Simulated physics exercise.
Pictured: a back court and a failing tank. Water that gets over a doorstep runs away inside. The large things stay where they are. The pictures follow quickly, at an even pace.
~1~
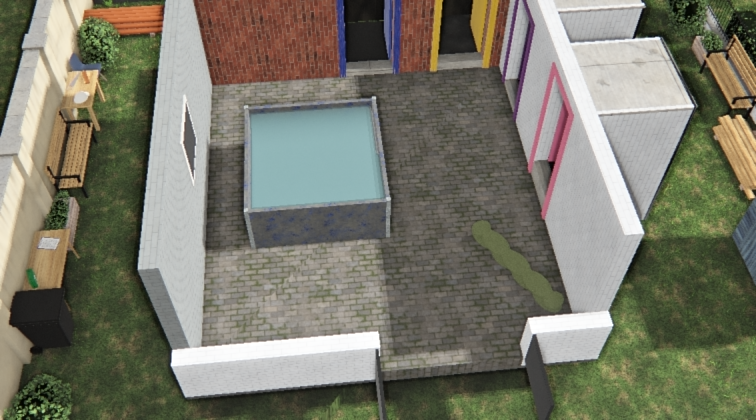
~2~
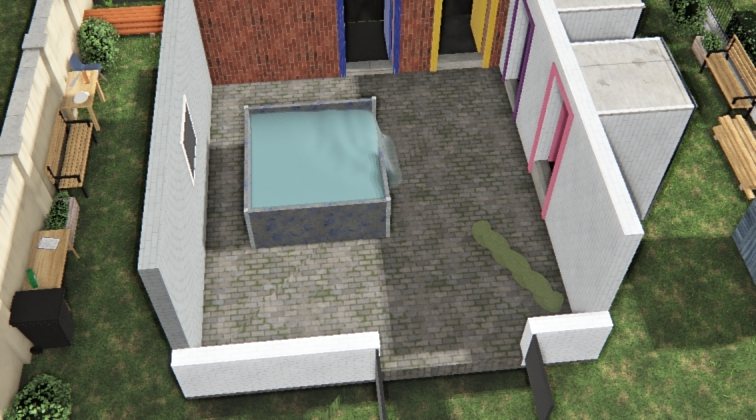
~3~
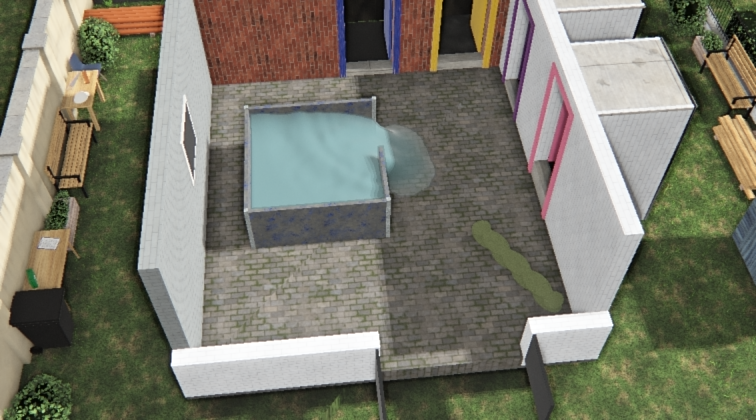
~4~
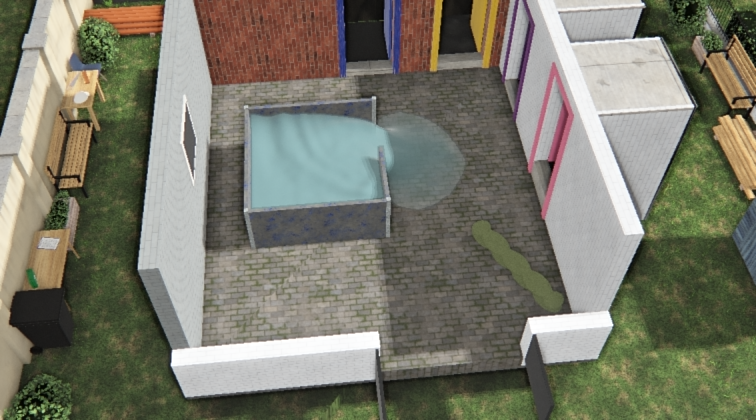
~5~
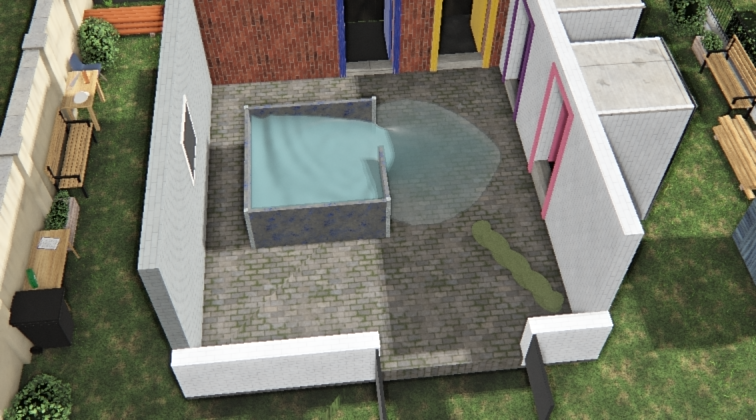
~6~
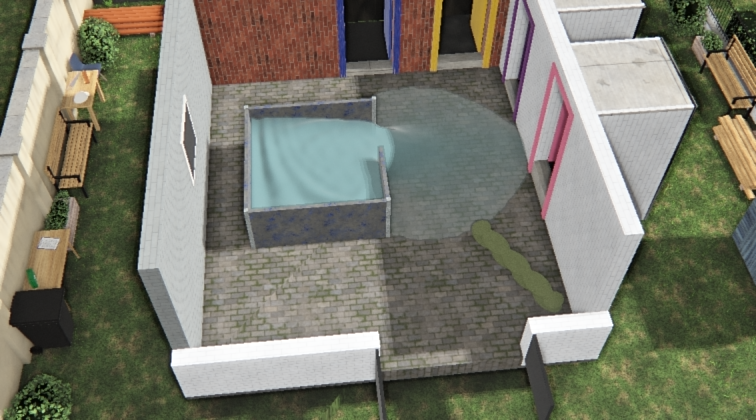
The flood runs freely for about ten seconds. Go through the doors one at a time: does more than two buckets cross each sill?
Blue door: Two buckets at most, yellow door: Over two buckets, pink door: Two buckets at most, purple door: Over two buckets.
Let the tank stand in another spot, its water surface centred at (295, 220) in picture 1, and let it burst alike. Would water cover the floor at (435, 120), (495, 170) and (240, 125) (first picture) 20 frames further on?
Going through the three spots in turn: Gets wet, gets wet, stays untouched.
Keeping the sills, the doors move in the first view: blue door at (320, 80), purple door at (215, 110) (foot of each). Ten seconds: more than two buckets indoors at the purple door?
In that case the purple one gets flooded.
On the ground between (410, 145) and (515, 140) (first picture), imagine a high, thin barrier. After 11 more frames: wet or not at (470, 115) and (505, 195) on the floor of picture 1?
As listed: Flooded, covered.
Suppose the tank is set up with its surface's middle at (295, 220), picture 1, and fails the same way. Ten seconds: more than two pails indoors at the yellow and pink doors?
Yellow door: Exceeds the limit; pink door: Exceeds the limit.
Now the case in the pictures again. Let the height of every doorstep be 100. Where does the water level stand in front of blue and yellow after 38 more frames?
The first comes to about 60 percent, the second to about 110 percent.
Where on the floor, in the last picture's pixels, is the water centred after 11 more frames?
The water's middle lies around (383, 175).
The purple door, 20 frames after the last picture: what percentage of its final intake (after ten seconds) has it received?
Around 60 percent.
A moment on, water covers 30 % of the floor; the blue door wet at the sill, nothing in, the yellow door wet at the sill, nothing in, the pink door wet at the sill, nothing in, the purple door over two buckets in.
Next, water covers 35 % of the floor; the blue door wet at the sill, nothing in, the yellow door over two buckets in, the pink door under two buckets in, the purple door far over two buckets in.
Then, water covers 50 % of the floor; the blue door wet at the sill, nothing in, the yellow door over two buckets in, the pink door under two buckets in, the purple door far over two buckets in.
Later, water covers 95 % of the floor; the blue door wet at the sill, nothing in, the yellow door far over two buckets in, the pink door under two buckets in, the purple door far over two buckets in.
In the end, water covers 95 % of the floor; the blue door wet at the sill, nothing in, the yellow door far over two buckets in, the pink door under two buckets in, the purple door far over two buckets in.
